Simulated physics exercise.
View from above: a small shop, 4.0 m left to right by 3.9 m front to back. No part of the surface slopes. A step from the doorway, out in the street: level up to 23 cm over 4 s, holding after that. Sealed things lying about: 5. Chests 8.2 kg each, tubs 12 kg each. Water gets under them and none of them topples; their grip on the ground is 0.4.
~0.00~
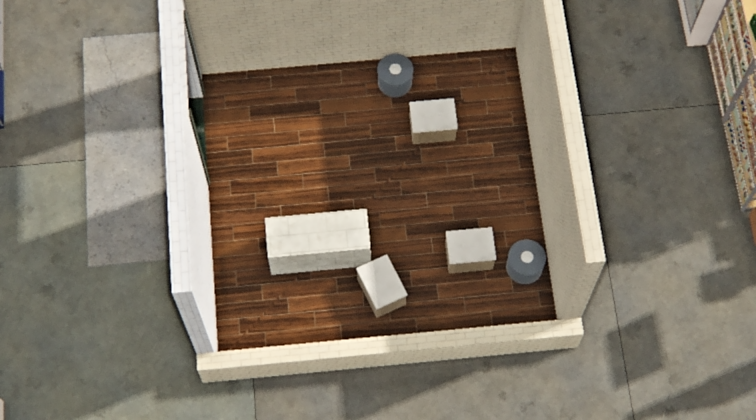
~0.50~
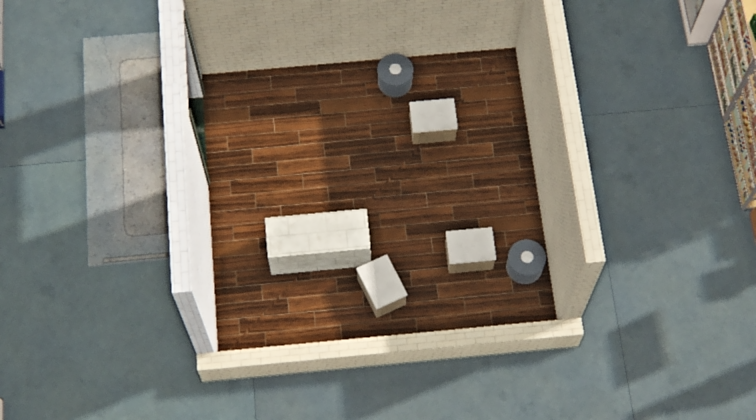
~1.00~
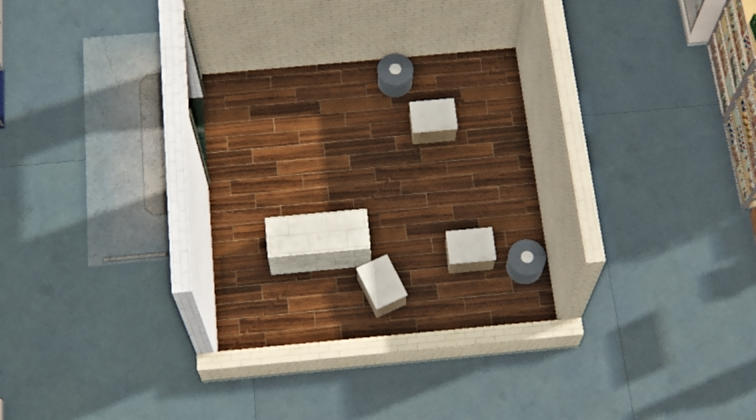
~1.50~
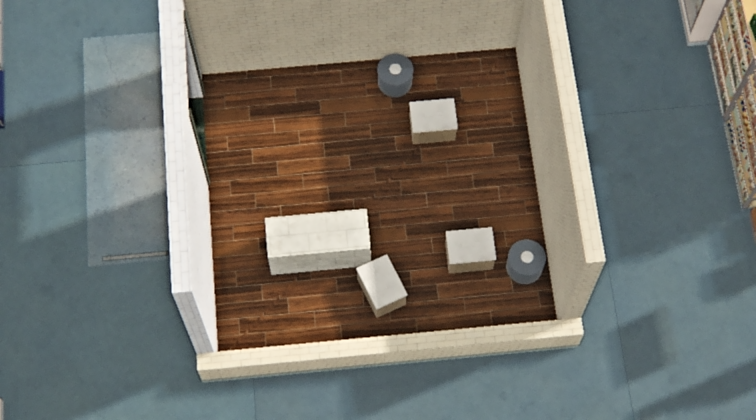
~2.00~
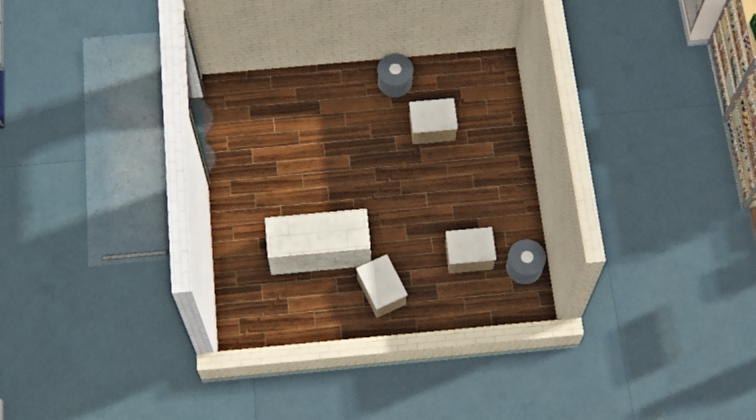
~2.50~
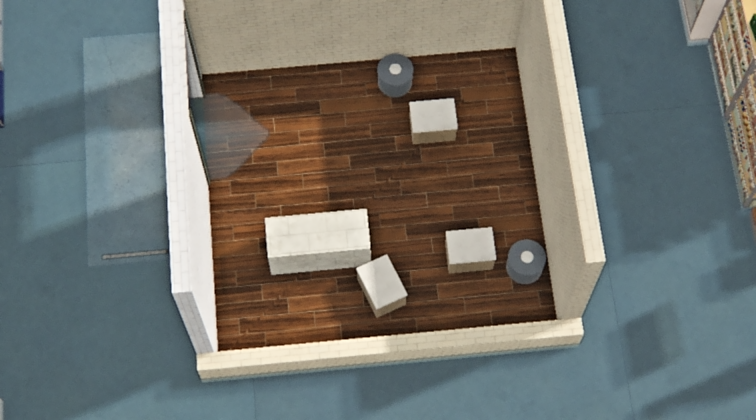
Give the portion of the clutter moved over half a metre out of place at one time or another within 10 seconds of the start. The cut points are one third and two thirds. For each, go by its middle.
Two thirds and up.
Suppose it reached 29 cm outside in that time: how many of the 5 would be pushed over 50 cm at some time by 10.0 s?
That would give 5.
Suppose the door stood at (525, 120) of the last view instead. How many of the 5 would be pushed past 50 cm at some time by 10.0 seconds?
2.
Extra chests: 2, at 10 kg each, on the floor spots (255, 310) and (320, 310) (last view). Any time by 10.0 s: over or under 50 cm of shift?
In that order: Less, less.
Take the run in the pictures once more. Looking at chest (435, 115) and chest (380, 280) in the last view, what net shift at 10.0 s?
Respectively 250 and 100 cm.
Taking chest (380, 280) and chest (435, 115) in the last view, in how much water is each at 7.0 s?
Roughly 0 and 12 cm.
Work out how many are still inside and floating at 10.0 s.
I count 4.
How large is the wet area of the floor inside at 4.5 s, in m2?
Roughly 6.0 m2.
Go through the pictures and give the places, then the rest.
The first frame shows a chest at (471, 245) rests on the ground; a chest at (433, 115) rests on the ground; water covers 0.0 m2; 0 of 5 have shifted.
The second frame shows a chest at (471, 245) rests on the ground; a chest at (433, 115) rests on the ground; 0.0 m2 under water; 0 of 5 have shifted.
The third frame shows a chest at (471, 245) rests on the ground; a chest at (433, 115) rests on the ground; water covers 0.0 m2; 0 of 5 have shifted.
The fourth frame shows a chest at (471, 245) rests on the ground; a chest at (433, 115) rests on the ground; 0.0 m2 under water; 0 of 5 have shifted.
The fifth frame shows a chest at (471, 245) rests on the ground; a chest at (433, 115) rests on the ground; 0.0 m2 under water; 0 of 5 have shifted.
The sixth frame shows a chest at (471, 245) rests on the ground; a chest at (433, 115), on the bottom; water covers 0.6 m2; 0 of 5 have shifted.
After 3.5 s 0 of 5 are over 50 cm from their spots; 0 afloat.
After 4.5 s 0 of 5 are over 50 cm from their spots; 0 afloat.
After 7.0 s 2 of 5 are over 50 cm from their spots; 2 afloat.
After 10.0 s 5 of 5 are over 50 cm from their spots, and 5 have been at some point; 4 afloat.
